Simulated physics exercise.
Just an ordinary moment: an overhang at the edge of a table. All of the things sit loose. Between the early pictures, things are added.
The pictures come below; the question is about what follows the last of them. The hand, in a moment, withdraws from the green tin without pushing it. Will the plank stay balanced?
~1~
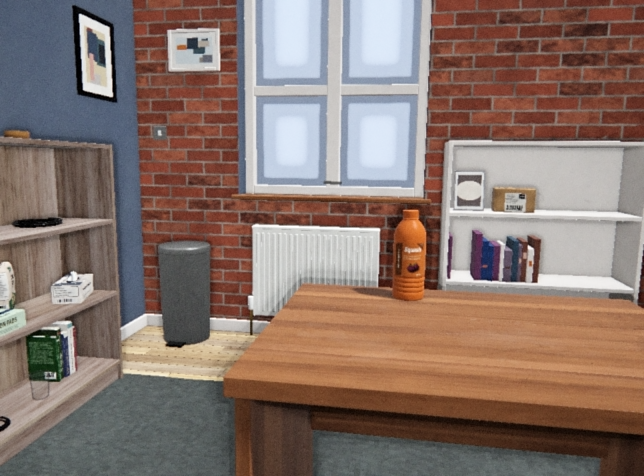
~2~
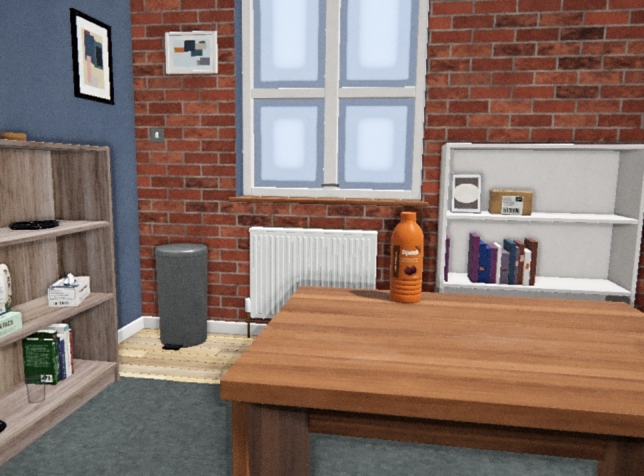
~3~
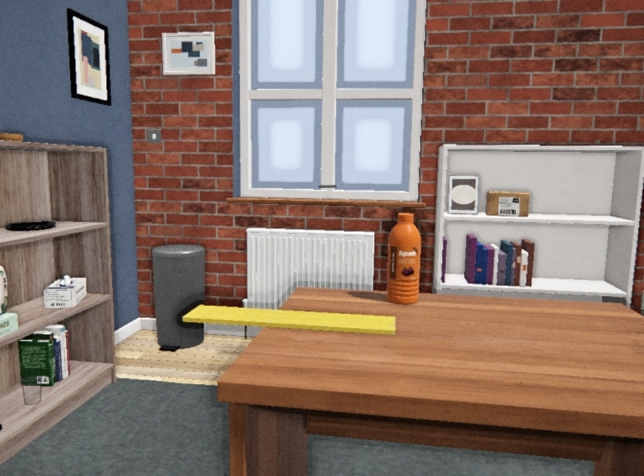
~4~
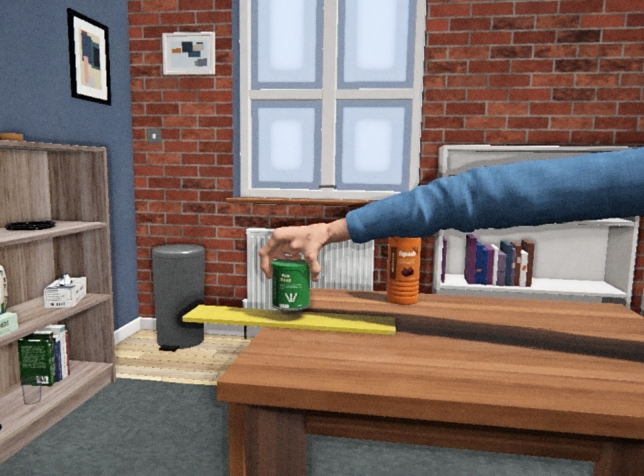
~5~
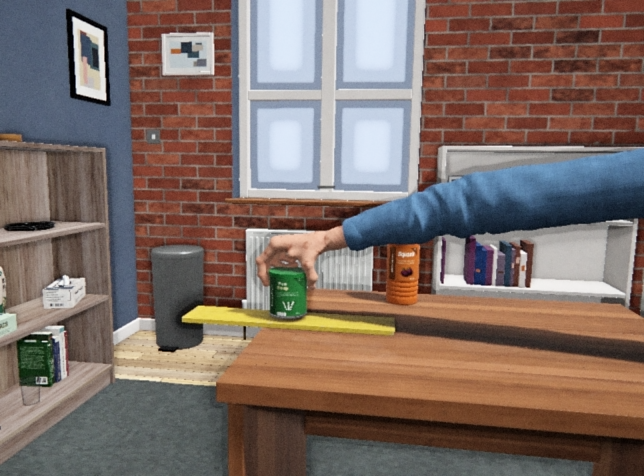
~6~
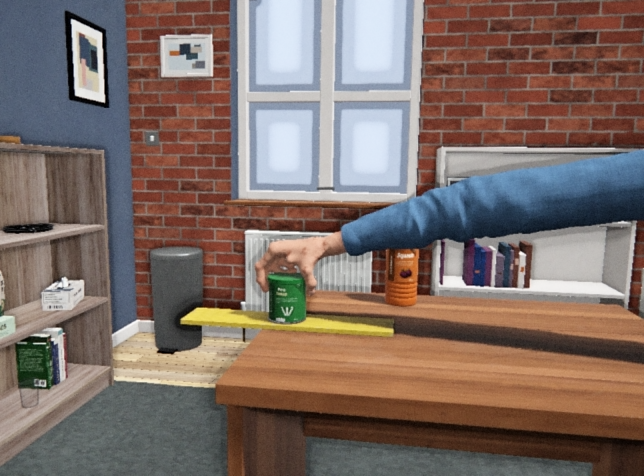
It stays there.
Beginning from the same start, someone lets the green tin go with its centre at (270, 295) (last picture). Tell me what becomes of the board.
It stays put.
Then, 0.30 s past the last view, nothing moves.
Then, 0.70 s past the last view, green tin resting near (287, 298).
Finally, all 3 still in place. Final places as the last picture's camera would see them, green tin near (287, 298). The board keeps its balance.
